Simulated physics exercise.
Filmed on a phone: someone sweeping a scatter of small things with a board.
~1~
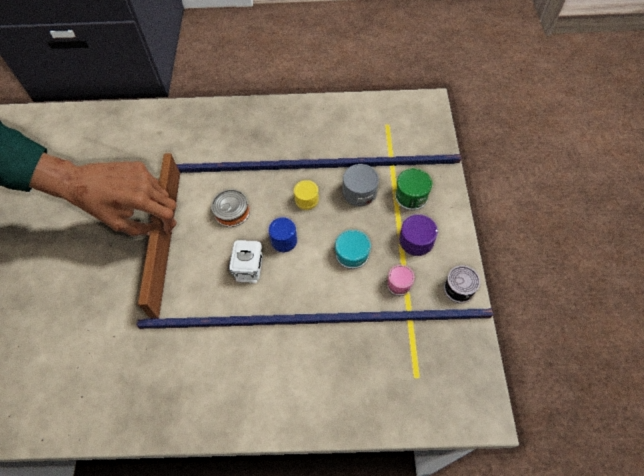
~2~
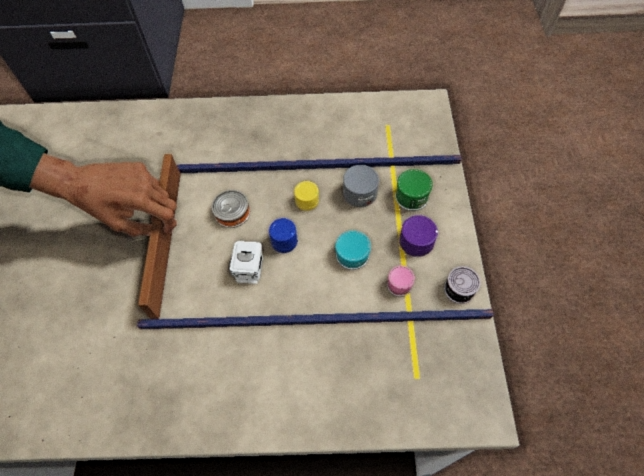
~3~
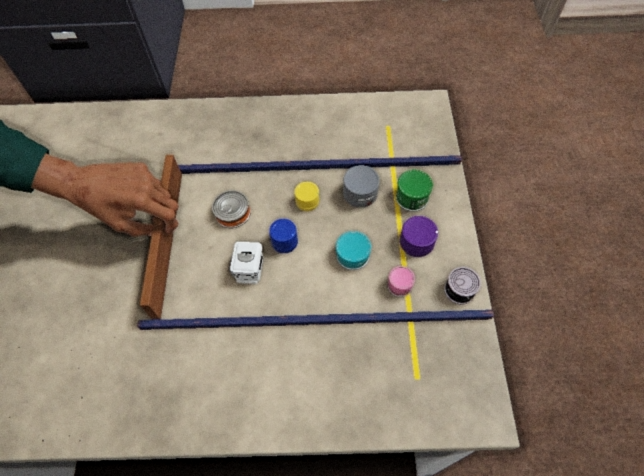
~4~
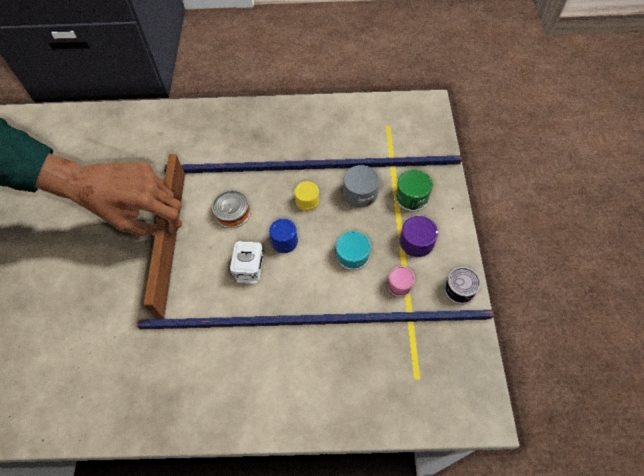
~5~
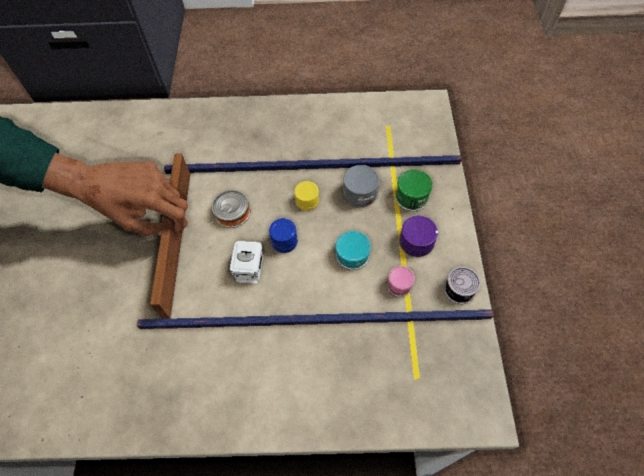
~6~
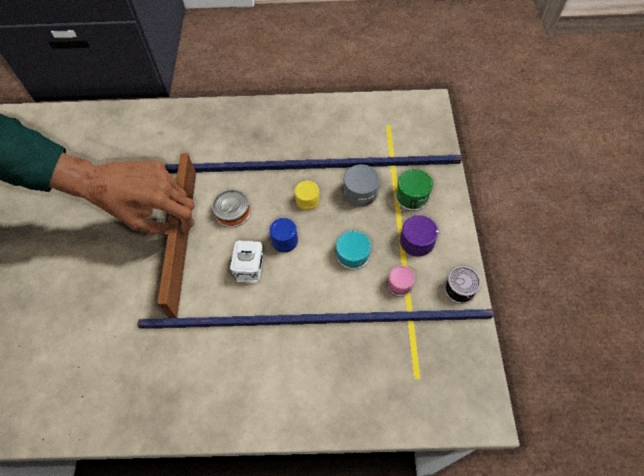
In the video, a hand holds a wooden board upright on a table between two dark blue strips and slides it slightly to the right toward scattered lids, tins and tubs, which stay still near a yellow tape line.
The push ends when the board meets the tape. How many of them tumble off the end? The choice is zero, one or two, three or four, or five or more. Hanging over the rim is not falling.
In the end the number that fall off is zero.
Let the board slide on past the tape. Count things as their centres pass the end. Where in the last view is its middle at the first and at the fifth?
About (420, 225), then (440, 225).
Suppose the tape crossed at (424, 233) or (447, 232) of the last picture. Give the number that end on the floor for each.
Down on the floor: 1 and 5.
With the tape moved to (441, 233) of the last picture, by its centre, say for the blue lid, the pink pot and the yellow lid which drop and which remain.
The blue lid remains up, the pink pot stays on, the yellow lid remains up.
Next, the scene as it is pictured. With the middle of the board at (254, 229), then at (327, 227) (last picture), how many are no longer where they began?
By then 2, and 6.
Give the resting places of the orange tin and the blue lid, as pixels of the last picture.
Near (416, 207) and (415, 231).
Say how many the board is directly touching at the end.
That makes 5.
Soon after, none off yet; black pot at rest near (462, 285); green tin at rest near (414, 190); purple lid at rest near (419, 236).
After that, none off yet; black pot at rest near (462, 285); green tin displaced a little near (432, 192); purple lid displaced a little near (434, 233).
In the end, the number that fall off is zero.
